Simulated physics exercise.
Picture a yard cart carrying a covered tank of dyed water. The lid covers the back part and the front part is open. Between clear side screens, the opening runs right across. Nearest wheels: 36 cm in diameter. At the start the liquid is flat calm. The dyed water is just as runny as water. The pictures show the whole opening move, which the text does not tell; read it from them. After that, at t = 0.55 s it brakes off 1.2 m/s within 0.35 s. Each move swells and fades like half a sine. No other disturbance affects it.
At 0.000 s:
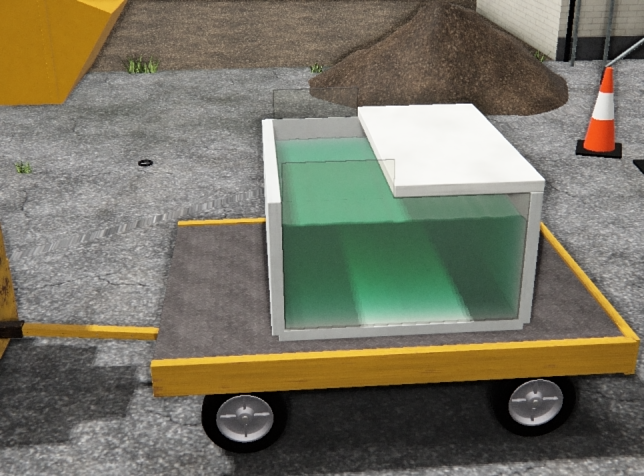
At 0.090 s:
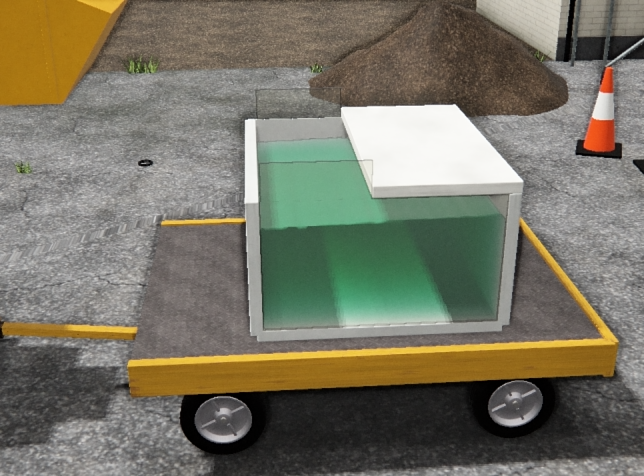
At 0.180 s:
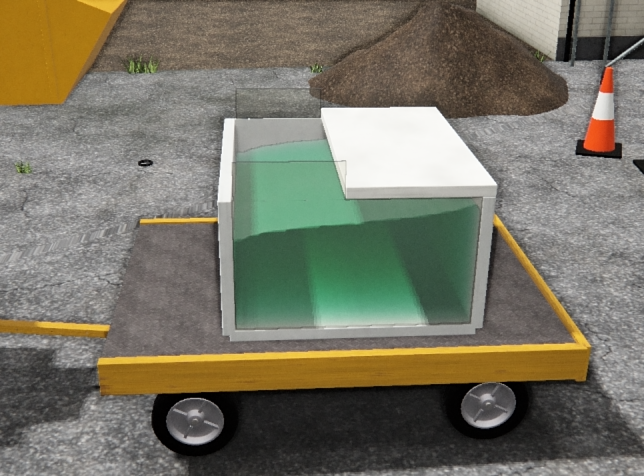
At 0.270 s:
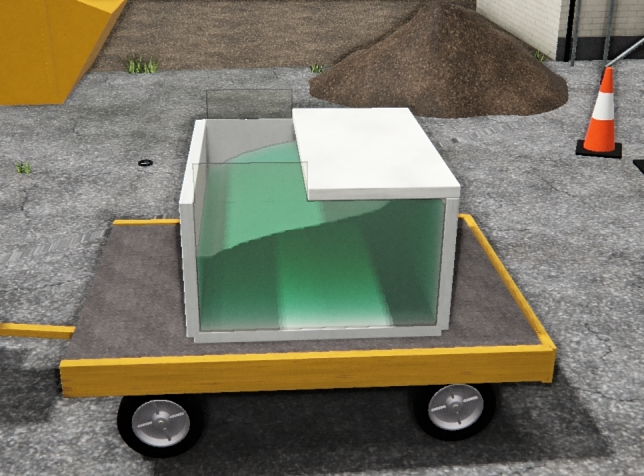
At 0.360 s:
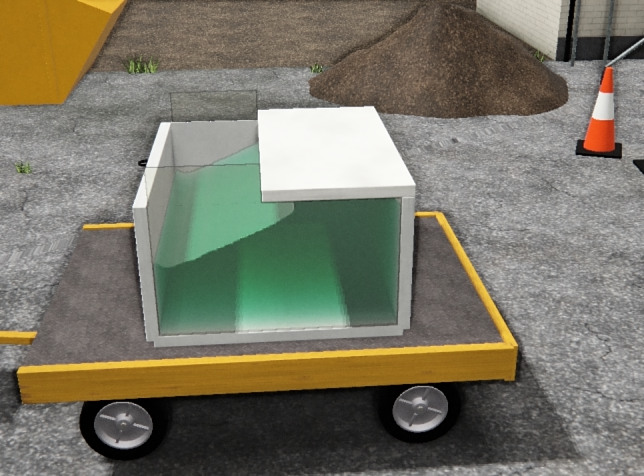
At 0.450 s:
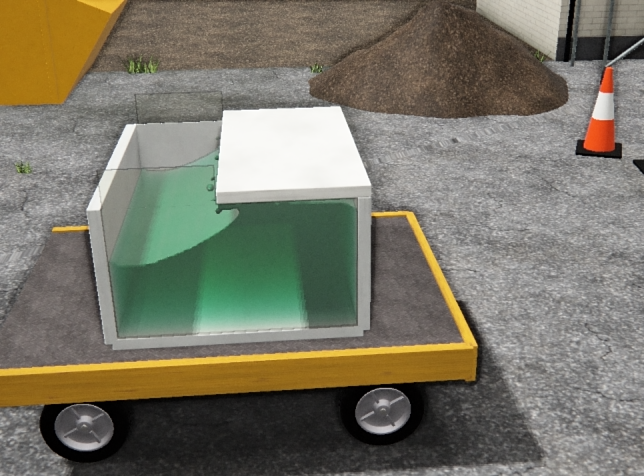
Yellow-edged cart rolling left across a paved yard, the green water in its half-lidded tank sloping up toward the right.
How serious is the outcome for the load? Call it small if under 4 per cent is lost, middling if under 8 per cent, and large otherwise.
Large.
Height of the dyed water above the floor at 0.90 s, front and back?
Front level 58 cm, back level 26 cm.
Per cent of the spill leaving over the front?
I'd put it at about 100 percent of what spills.
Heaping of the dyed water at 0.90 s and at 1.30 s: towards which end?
It sits at the forward end first, and later at the forward end.
By 0.90 s the surface stands 25 cm at the back and 58 cm at the front; 8 per cent has gone, over the front.
By 1.30 s the surface stands 34 cm at the back and 50 cm at the front; 11 per cent has gone, over the front.
By 1.70 s the surface stands 50 cm at the back and 25 cm at the front; 11 per cent has gone, over the front.
By 3.79 s 11 per cent has gone, over the front, 54 of 470 litres.
